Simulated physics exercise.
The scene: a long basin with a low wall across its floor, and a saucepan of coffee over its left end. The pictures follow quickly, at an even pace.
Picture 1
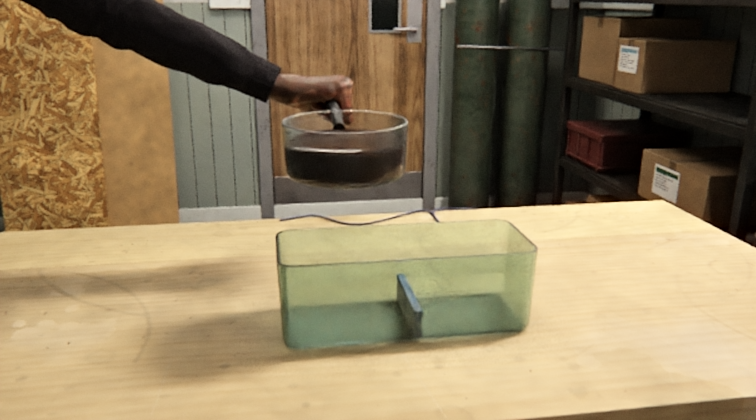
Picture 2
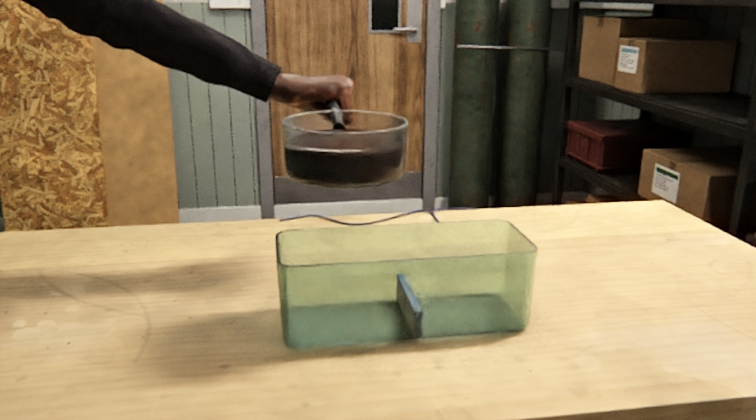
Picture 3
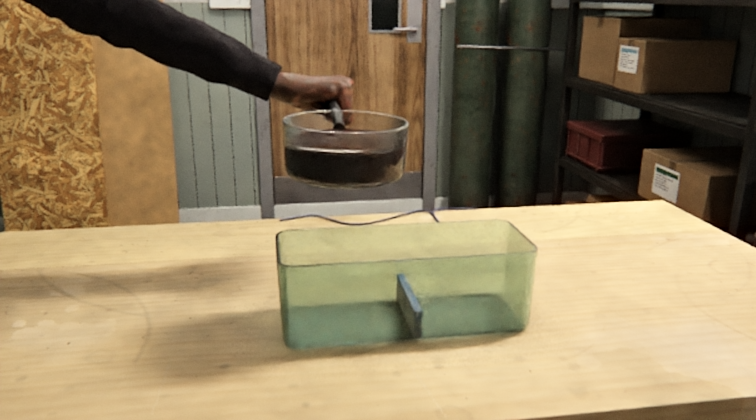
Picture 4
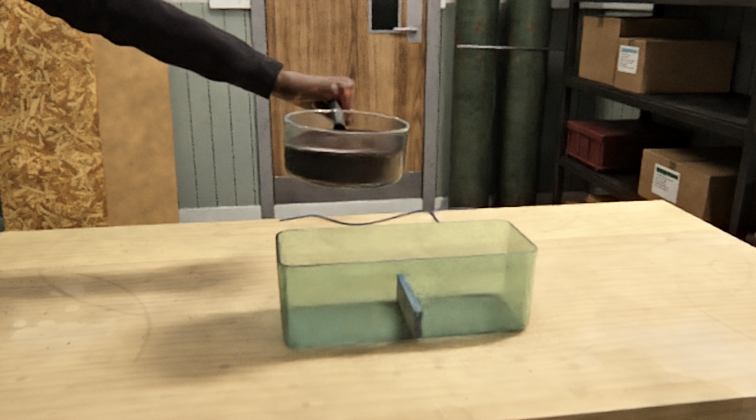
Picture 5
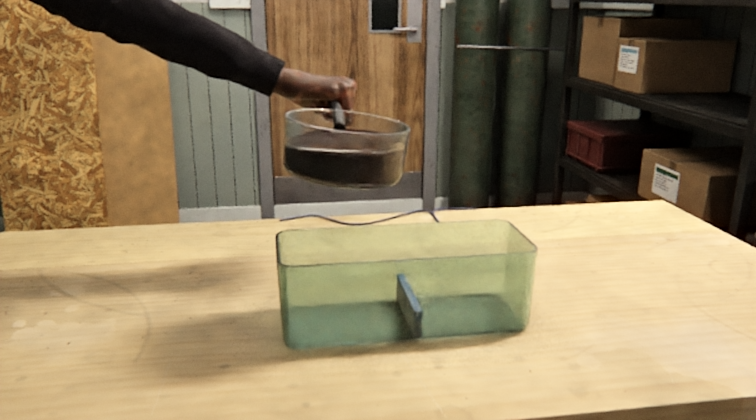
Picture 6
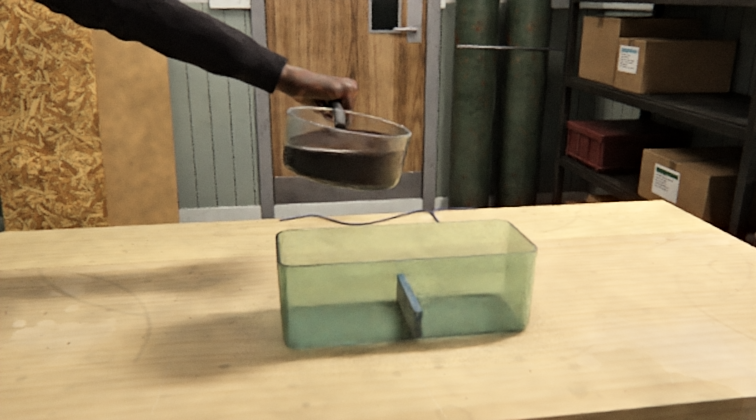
A hand held a clear saucepan of dark coffee steady above the left end of a long green basin with a low wall inside, then slowly tilted it slightly to the right.
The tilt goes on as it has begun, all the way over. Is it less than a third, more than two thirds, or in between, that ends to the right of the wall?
In the end above two thirds is right of the wall.
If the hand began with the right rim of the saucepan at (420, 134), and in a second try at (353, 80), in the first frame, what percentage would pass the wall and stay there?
Roughly 85 per cent, and 45 per cent.
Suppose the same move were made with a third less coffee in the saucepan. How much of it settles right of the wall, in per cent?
Near 75 %.
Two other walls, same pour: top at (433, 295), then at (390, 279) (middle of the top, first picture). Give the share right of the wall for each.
About 55 and 95 per cent.
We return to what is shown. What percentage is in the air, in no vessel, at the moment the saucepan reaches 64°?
Near 30 %.
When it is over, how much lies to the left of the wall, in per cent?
Close to 25 per cent.
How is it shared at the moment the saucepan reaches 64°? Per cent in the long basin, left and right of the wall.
Near 0 on the left, 15 on the right.
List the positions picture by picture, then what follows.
It leans 0°; its right rim is at (405, 121); the coffee meets the walls at (286, 141) and (402, 138); the long basin's rim runs from (277, 249) to (523, 236); the wall's top is at (409, 292), in the first frame.
It leans 0°; its right rim is at (406, 121); the coffee meets the walls at (286, 141) and (402, 138), in the second frame.
It leans 2°; its right rim is at (406, 123); the coffee meets the walls at (286, 141) and (402, 139), in the third frame.
It leans 4°; its right rim is at (407, 125); the coffee meets the walls at (287, 141) and (402, 139), in the fourth frame.
It leans 7°; its right rim is at (408, 128); the coffee meets the walls at (286, 141) and (403, 139), in the fifth frame.
It leans 11°; its right rim is at (408, 132); the coffee meets the walls at (286, 141) and (403, 139), in the sixth frame.
A moment on, the saucepan is tipped part way and 54 per cent is still to pour, 0 is left of the wall and 15 right of it.
Next, the saucepan is tipped right over and 7 per cent is still to pour, 10 is left of the wall and 77 right of it.
Then the saucepan is tipped right over and 0 per cent is still to pour, 21 is left of the wall and 78 right of it.
Later the saucepan is tipped right over and 0 per cent is still to pour, 23 is left of the wall and 77 right of it.
At rest 23 per cent lies left of the wall, 76 right of it and 1 outside.
